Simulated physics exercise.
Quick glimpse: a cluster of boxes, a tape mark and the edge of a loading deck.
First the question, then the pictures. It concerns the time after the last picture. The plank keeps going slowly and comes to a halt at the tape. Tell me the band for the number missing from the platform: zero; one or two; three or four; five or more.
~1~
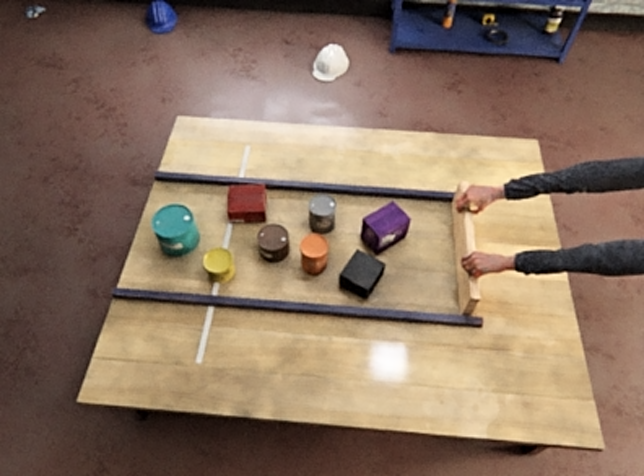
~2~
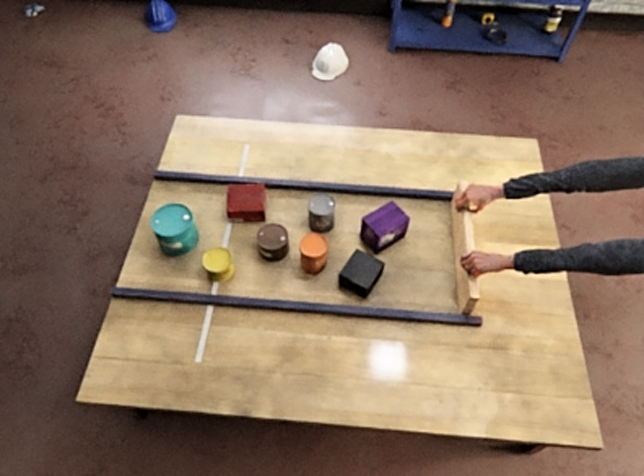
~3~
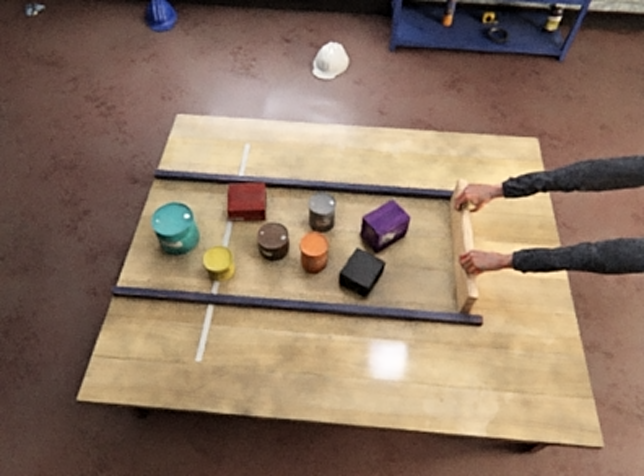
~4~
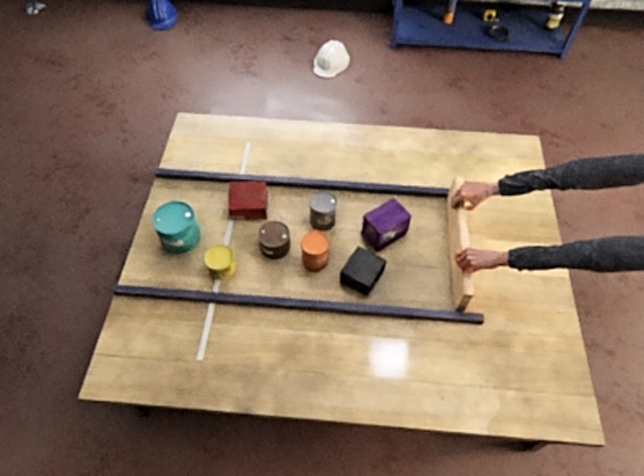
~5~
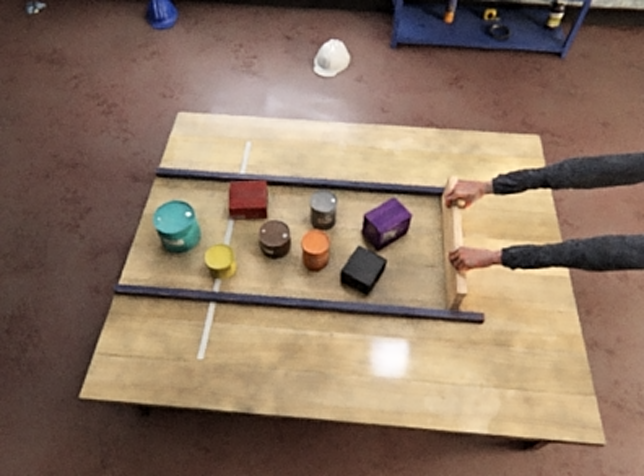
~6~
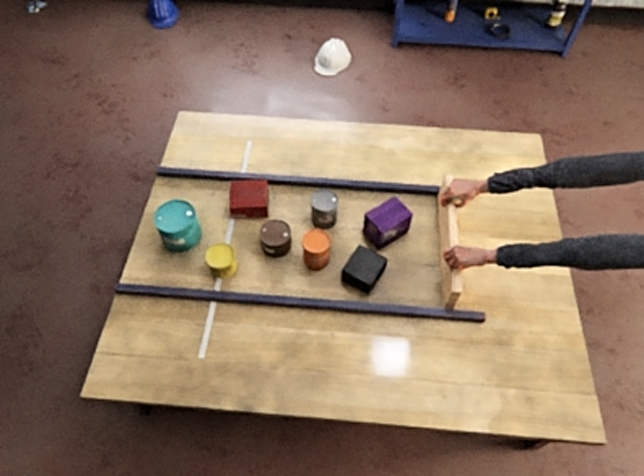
That band is zero.
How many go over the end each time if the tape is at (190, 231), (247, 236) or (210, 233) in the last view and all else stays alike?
Ground tally per try: 1 / 0 / 1.
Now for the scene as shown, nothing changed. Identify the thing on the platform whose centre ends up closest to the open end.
The turquoise canister ends nearest.
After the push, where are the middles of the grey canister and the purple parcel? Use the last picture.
Taking them in turn, first comes (221, 194), then (214, 223).
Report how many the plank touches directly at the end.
It ends up touching 3.
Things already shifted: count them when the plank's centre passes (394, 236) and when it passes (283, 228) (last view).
I count 1 first and 7 after.
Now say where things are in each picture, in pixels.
The first picture shows turquoise canister (176, 230); yellow pail (220, 266); red parcel (247, 204); plank (465, 246); tape (227, 239).
The second picture shows yellow pail (219, 265); plank (464, 245).
The third picture shows red parcel (247, 202); black crate (362, 273).
The fourth picture shows turquoise canister (177, 227); orange pail (315, 252).
The fifth picture shows yellow pail (221, 262); grey canister (323, 211).
The sixth picture shows turquoise canister (179, 226); yellow pail (222, 261); red parcel (250, 199); plank (449, 240); tape (229, 234).
Early on, none off yet; turquoise canister at rest near (179, 226); yellow pail at rest near (222, 261); red parcel at rest near (250, 199).
Finally, the number that fall off is zero.
